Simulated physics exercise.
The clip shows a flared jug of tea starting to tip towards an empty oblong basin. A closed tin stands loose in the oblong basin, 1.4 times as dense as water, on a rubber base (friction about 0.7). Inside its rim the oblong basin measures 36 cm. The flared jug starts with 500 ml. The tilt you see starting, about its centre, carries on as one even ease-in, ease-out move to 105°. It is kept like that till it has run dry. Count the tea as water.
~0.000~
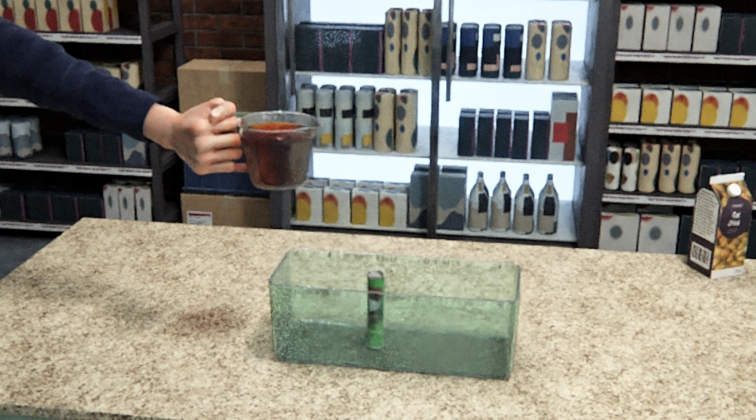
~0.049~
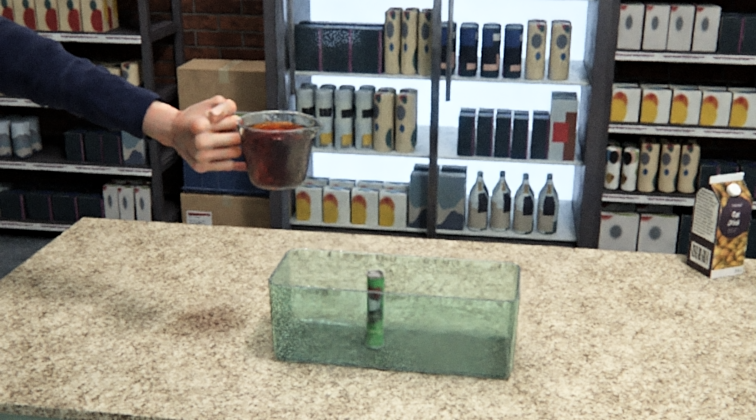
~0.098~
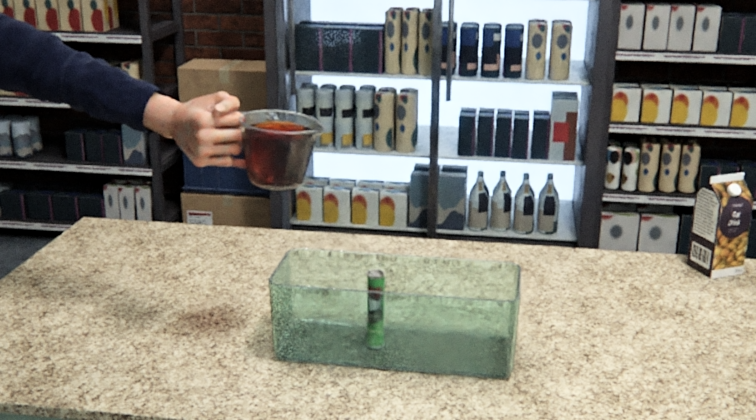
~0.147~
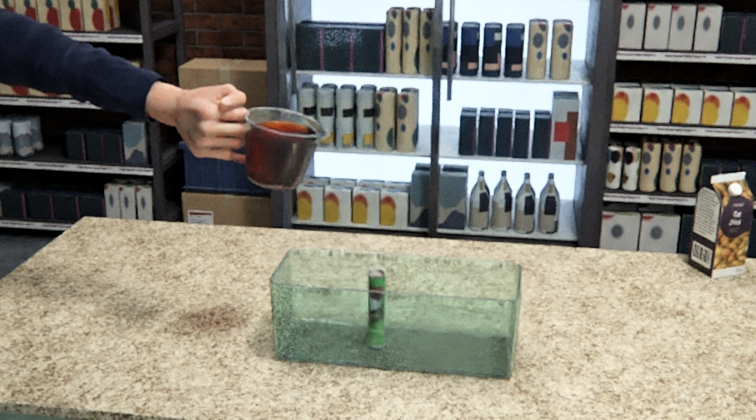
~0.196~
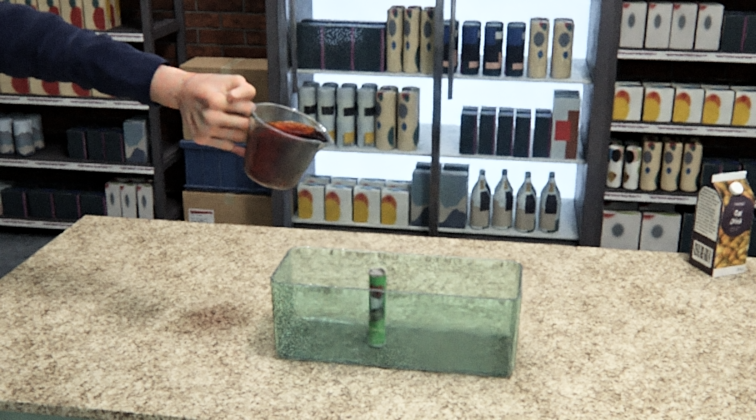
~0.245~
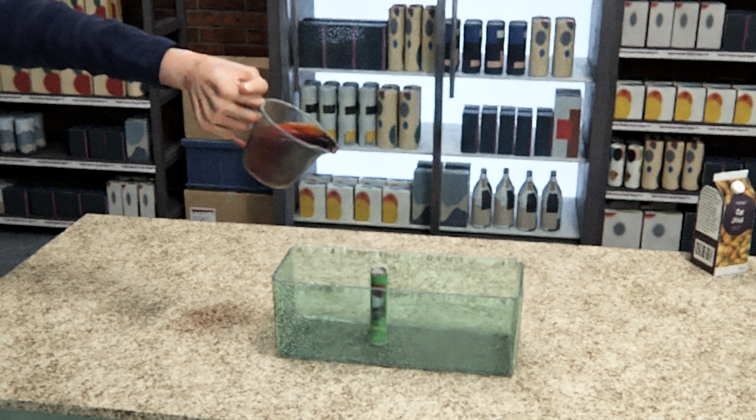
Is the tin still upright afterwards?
The tin falls.
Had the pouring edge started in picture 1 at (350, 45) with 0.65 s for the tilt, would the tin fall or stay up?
Then it remains upright.
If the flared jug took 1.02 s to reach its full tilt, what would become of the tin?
Then it goes over.
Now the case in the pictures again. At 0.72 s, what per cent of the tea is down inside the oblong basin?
Some 86 per cent.
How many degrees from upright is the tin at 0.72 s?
About 5°.
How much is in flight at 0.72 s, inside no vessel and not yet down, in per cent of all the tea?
About 12 per cent.
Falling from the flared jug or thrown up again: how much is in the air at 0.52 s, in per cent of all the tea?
Near 42 in a hundred.
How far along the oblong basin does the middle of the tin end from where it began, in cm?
Some 9.0 cm.
After 0.52 s the tilt is 94° and 36 per cent is still to pour; the tin stands where it began.
After 0.72 s the tilt is 105° and 3 per cent is still to pour; the tin stands 2 cm from where it began.
After 0.92 s the tilt is 105° and 0 per cent is still to pour; the tin leans 41°.
After 1.15 s the tilt is 105° and 0 per cent is still to pour; the tin lies on its side.
In the end the tin lies on its side.
